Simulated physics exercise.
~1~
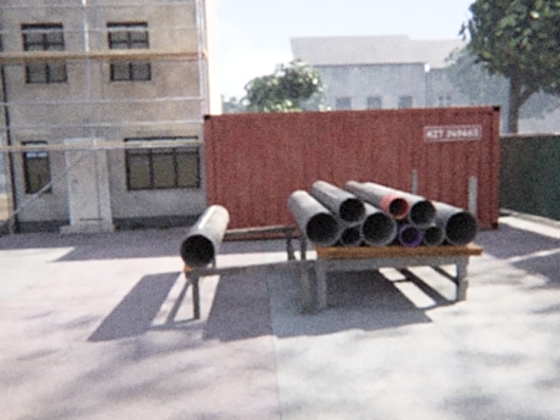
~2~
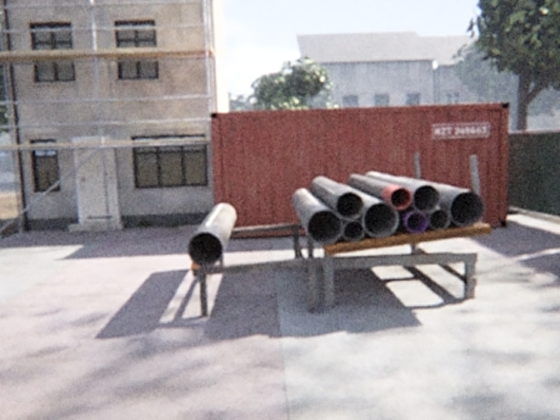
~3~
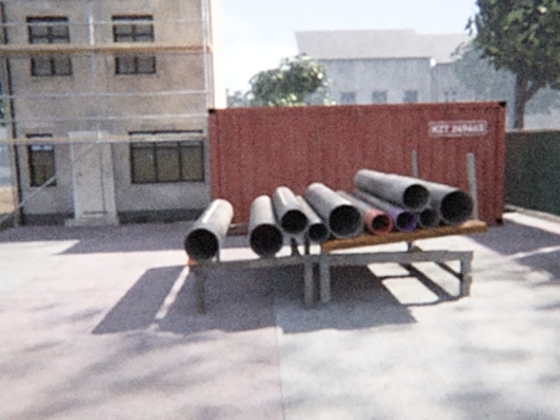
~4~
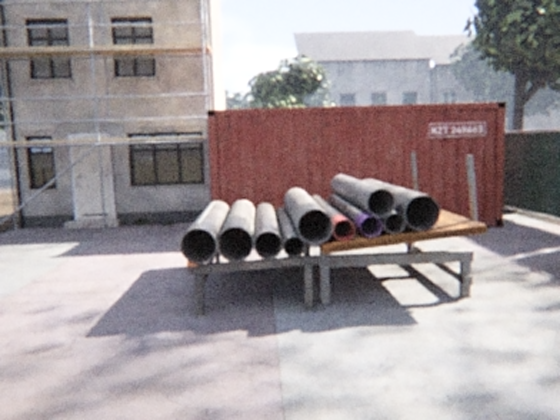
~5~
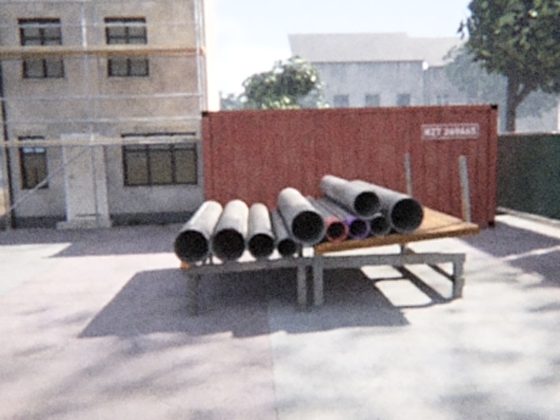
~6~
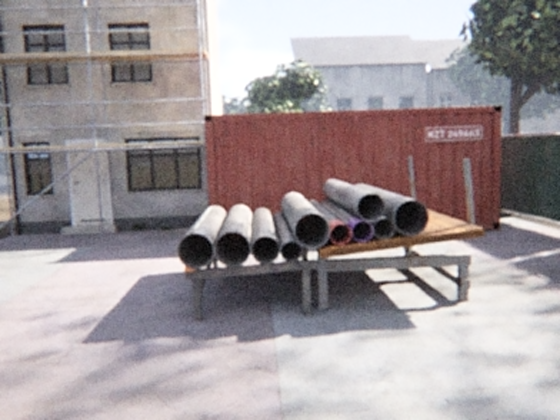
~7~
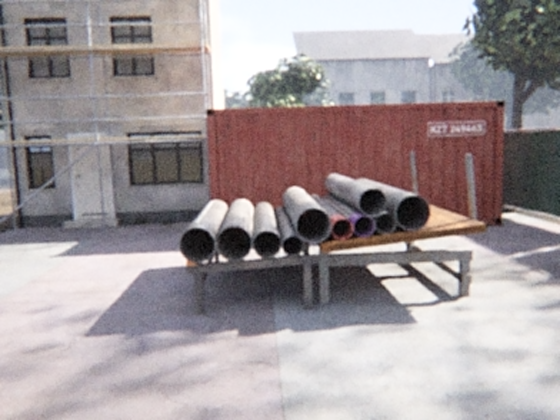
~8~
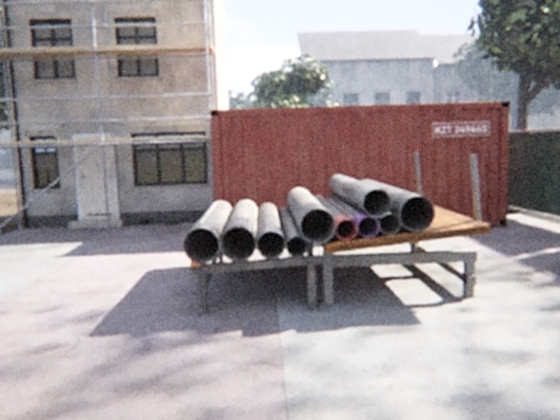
Stacked pipes rolling left as a wooden deck tilts, several crossing onto the neighbouring rack, red and purple ones staying on the deck.
